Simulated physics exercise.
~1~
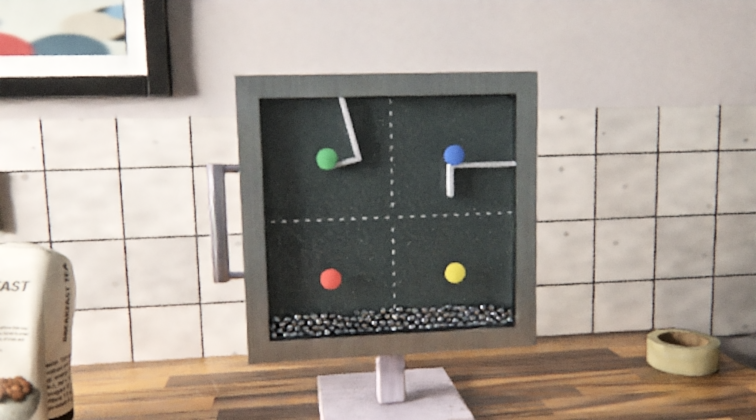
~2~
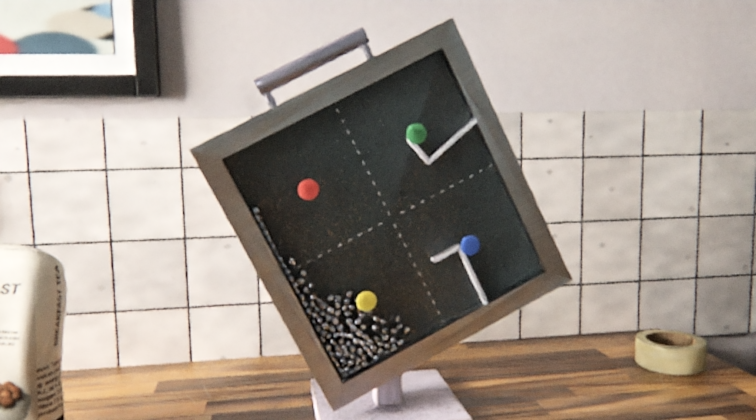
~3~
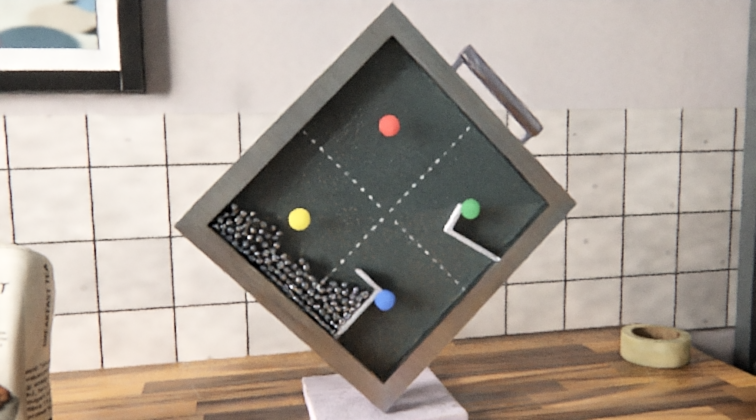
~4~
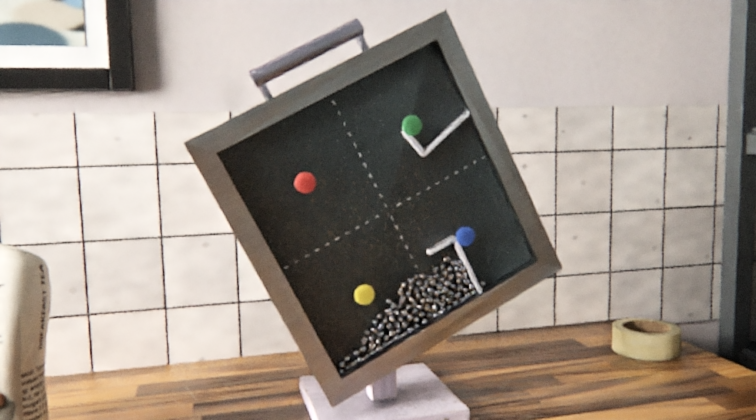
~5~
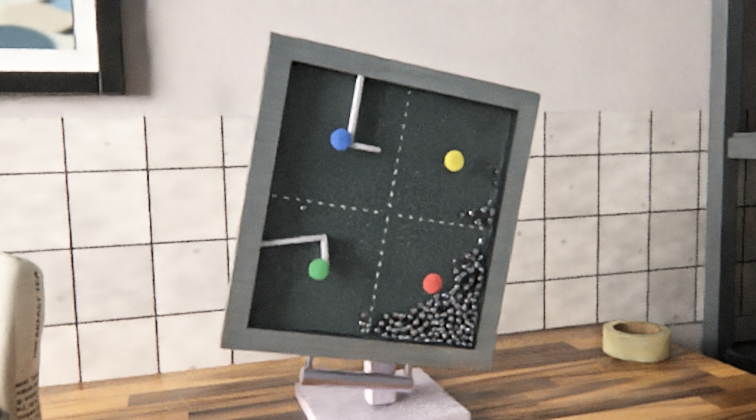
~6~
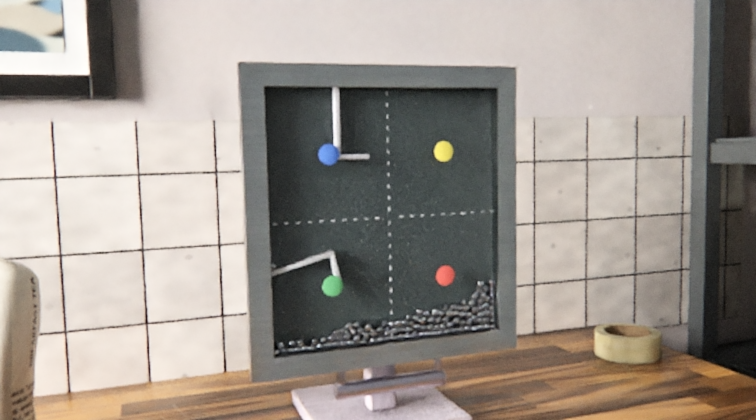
Small steel balls lie along the bottom of a square, dark-framed box on a pale stand, seen from the front on a wooden counter before white tiles, as the view drifts slightly sideways. Dashed lines part its dark panel into quarters with green, blue, red and yellow dots, and a handle sticks out at left. The box turns clockwise until the handle is at upper right, and the balls slide into a slope at lower left. It swings back anticlockwise past its starting position, spilling them rightward. It ends upright, handle below, with balls piled deepest under red and thinning beneath green.
